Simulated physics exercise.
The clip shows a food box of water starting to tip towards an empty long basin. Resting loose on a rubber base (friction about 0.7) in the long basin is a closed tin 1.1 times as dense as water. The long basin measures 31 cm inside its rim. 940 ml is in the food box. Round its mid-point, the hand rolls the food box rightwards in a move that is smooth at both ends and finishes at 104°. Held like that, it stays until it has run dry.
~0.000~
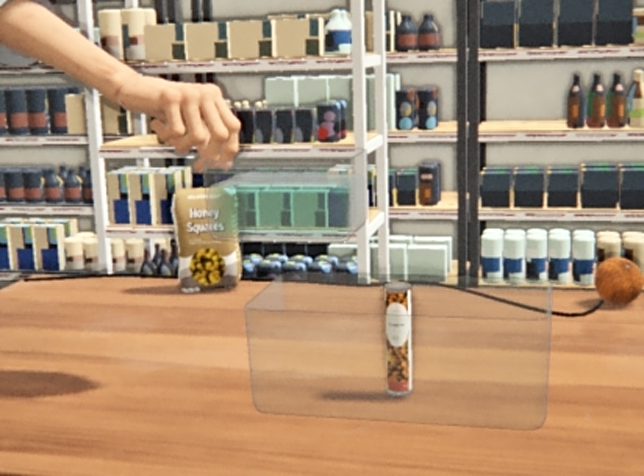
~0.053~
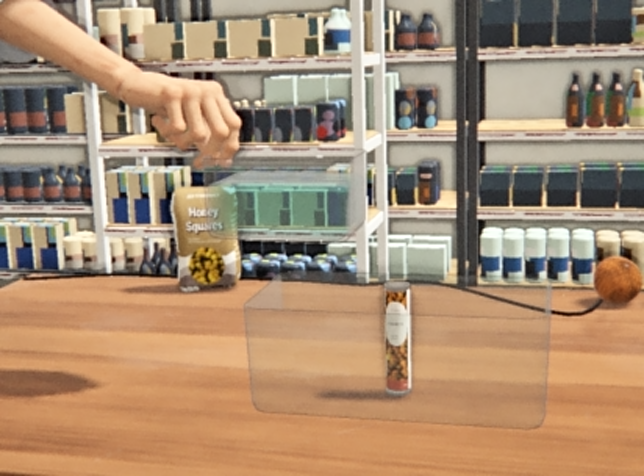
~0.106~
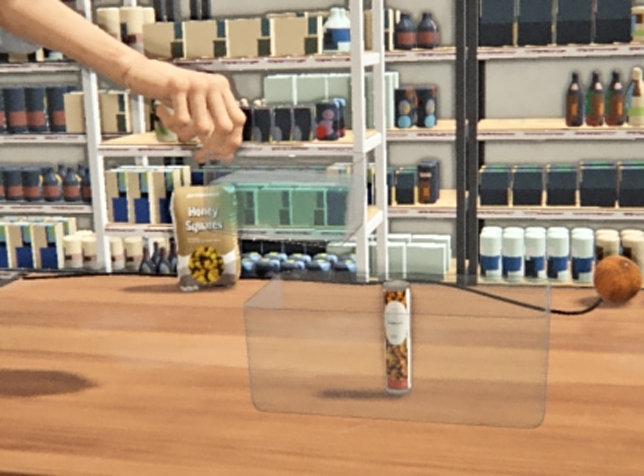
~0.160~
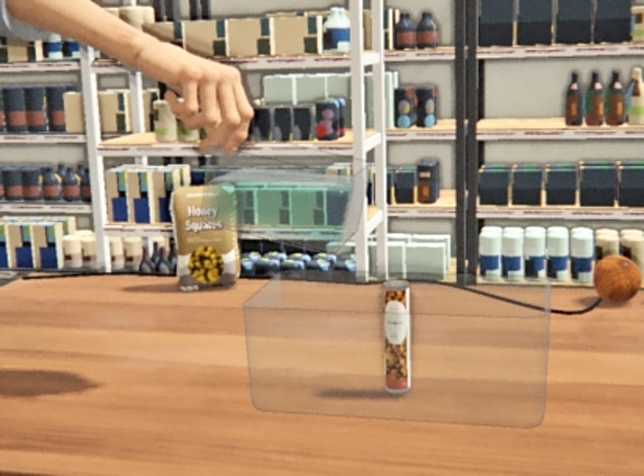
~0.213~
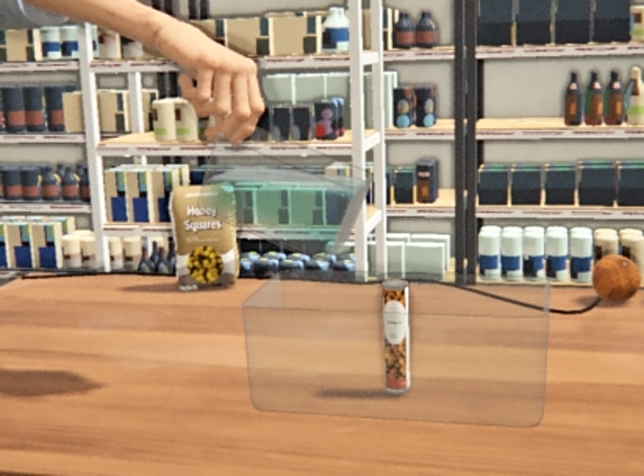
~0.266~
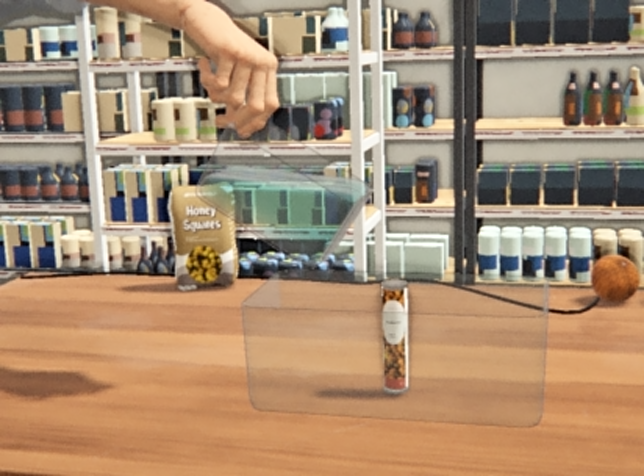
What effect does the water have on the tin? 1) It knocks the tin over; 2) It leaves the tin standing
It leaves the tin standing (2).
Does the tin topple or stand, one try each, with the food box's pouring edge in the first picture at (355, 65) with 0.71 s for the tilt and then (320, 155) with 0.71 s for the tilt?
In the first try it remains standing; in the second it comes down.
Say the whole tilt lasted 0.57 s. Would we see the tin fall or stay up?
So the tin will hold steady.
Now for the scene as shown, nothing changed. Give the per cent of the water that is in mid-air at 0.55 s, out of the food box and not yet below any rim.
Roughly 32 %.
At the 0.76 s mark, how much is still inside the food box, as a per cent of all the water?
Remaining share: Approx. 8 %.
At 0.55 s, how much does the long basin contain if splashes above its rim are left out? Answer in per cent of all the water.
I'd estimate some 40 percent of the liquid.
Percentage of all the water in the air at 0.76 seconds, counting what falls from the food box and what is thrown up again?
Near 3 per cent, I'd say.
By 0.55 s the tilt is 91° and 29 per cent is still to pour; the tin stands where it began.
By 0.76 s the tilt is 104° and 8 per cent is still to pour; the tin stands where it began.
By 0.97 s the tilt is 104° and 1 per cent is still to pour; the tin stands where it began.
By 1.21 s the tilt is 104° and 0 per cent is still to pour; the tin stands where it began.
At rest the tin stands where it began.
